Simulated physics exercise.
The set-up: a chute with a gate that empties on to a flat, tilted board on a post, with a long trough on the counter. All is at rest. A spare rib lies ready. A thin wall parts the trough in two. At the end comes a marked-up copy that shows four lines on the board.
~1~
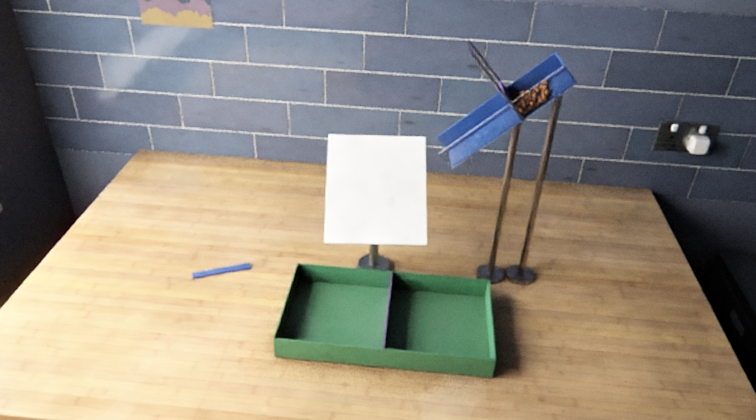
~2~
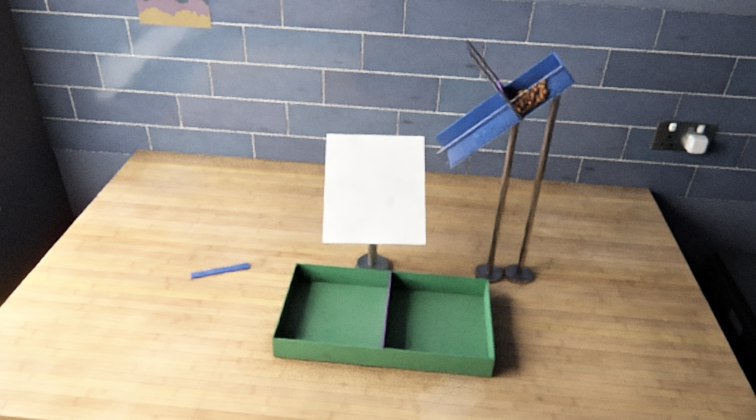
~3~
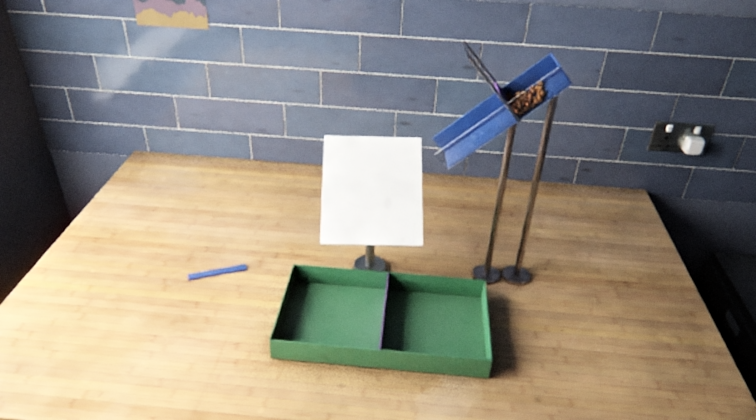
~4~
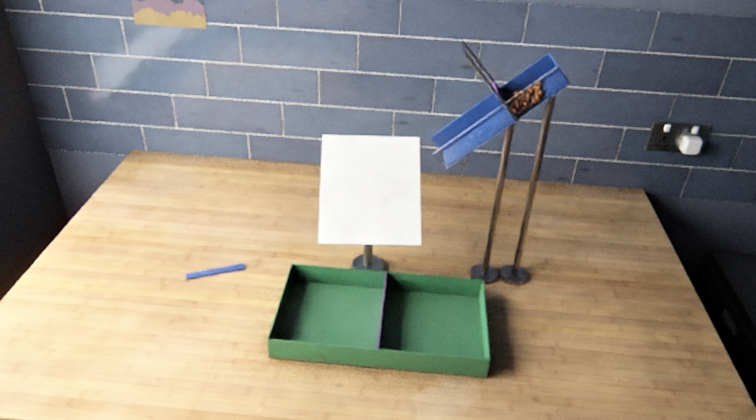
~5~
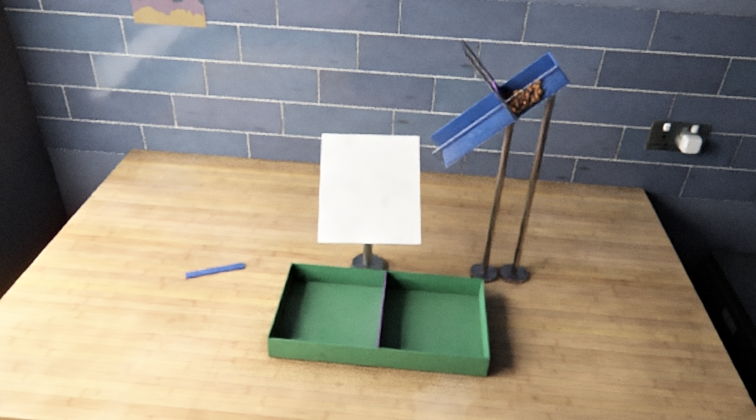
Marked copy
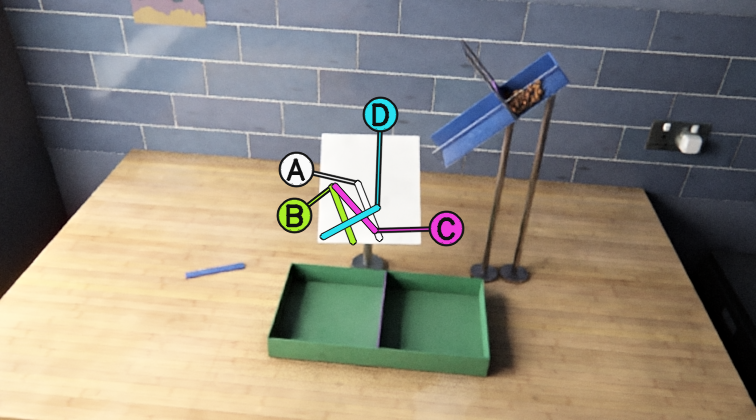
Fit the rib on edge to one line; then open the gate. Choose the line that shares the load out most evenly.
Line C does it best.
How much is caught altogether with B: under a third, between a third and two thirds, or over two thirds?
Line B gives over two thirds.
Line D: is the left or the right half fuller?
The left half.
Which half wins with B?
More lands on the left.
On the marked copy, line A from (357, 183) to (379, 238); line B from (332, 186) to (353, 241); line C from (335, 186) to (374, 230); line D from (377, 207) to (323, 236).
If A is chosen, of what is caught, about a quarter in the left half, most in the right.
If B is chosen, of what is caught, most in the left half, about a quarter in the right.
If C is chosen, of what is caught, about half in the left half, about half in the right.
If D is chosen, of what is caught, most in the left half, about a quarter in the right.
